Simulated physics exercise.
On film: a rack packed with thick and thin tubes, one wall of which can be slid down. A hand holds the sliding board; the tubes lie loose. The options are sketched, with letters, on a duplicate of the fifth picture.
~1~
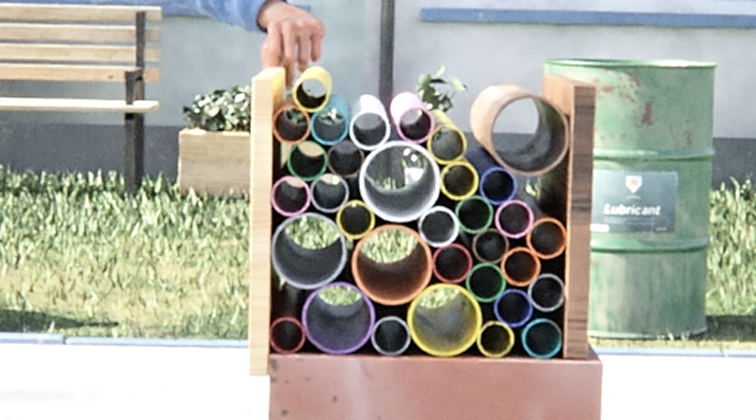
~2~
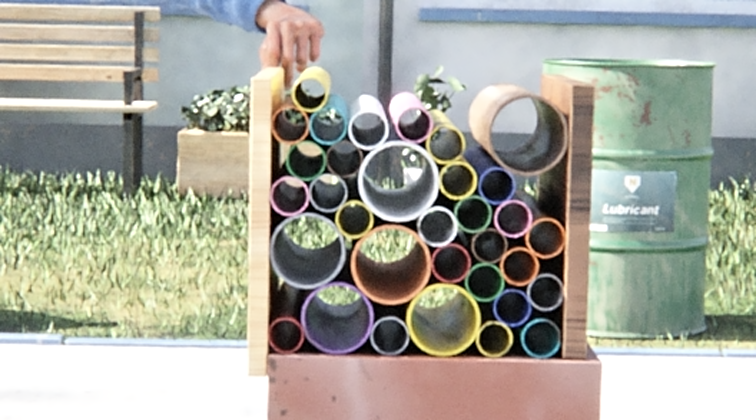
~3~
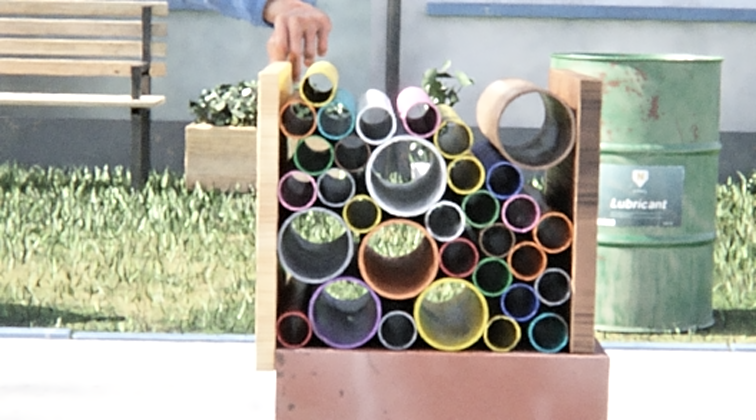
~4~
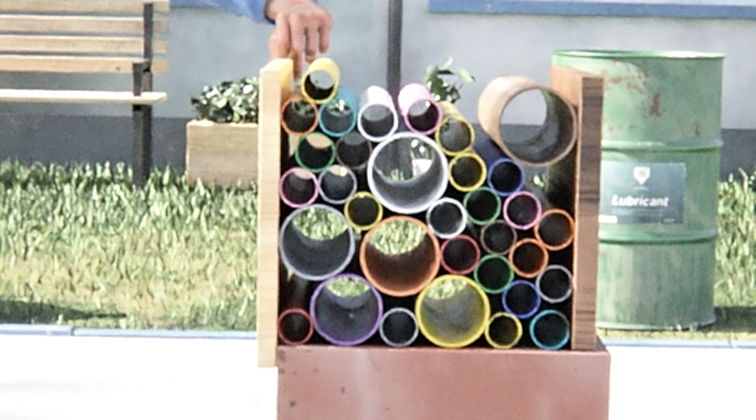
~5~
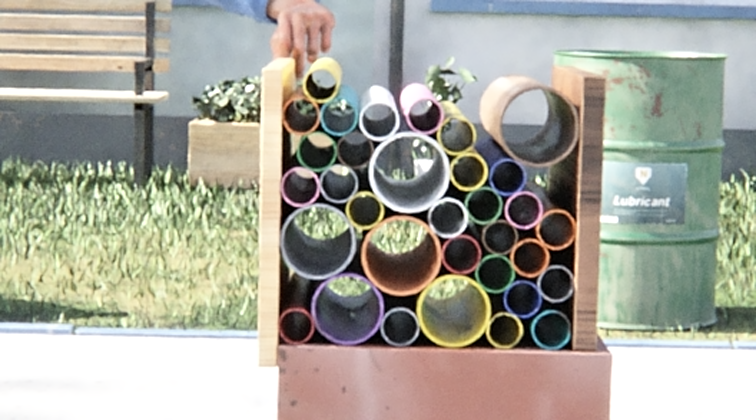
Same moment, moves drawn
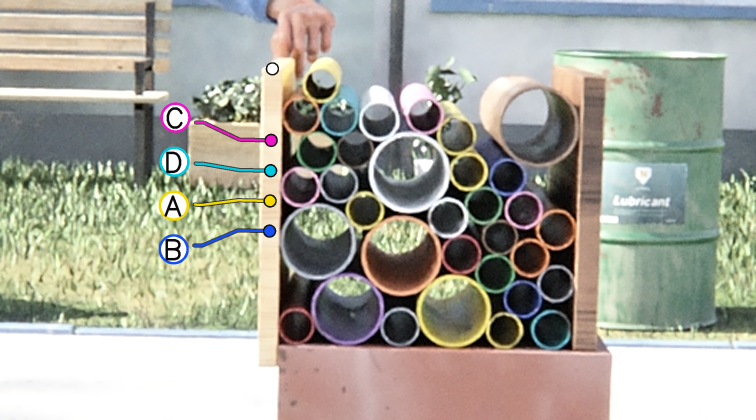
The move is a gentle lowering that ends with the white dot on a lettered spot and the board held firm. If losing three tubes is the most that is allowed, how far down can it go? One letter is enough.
Stop at A.
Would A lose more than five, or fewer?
At A, fewer than five.
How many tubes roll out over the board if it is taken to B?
At B the number is five.
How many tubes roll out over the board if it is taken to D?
At D the number is two.
On the marked copy, A at (270, 201); B at (270, 231); C at (271, 140); D at (271, 171); the white dot at (273, 69).
Taking A. A third of the way, top of the board (282, 130).
Two thirds of the way, top of the board (280, 199).
When it is over, top of the board (280, 200), two out over the board.
As for the rest, B more than three out over the board; C none out over the board; D two out over the board.
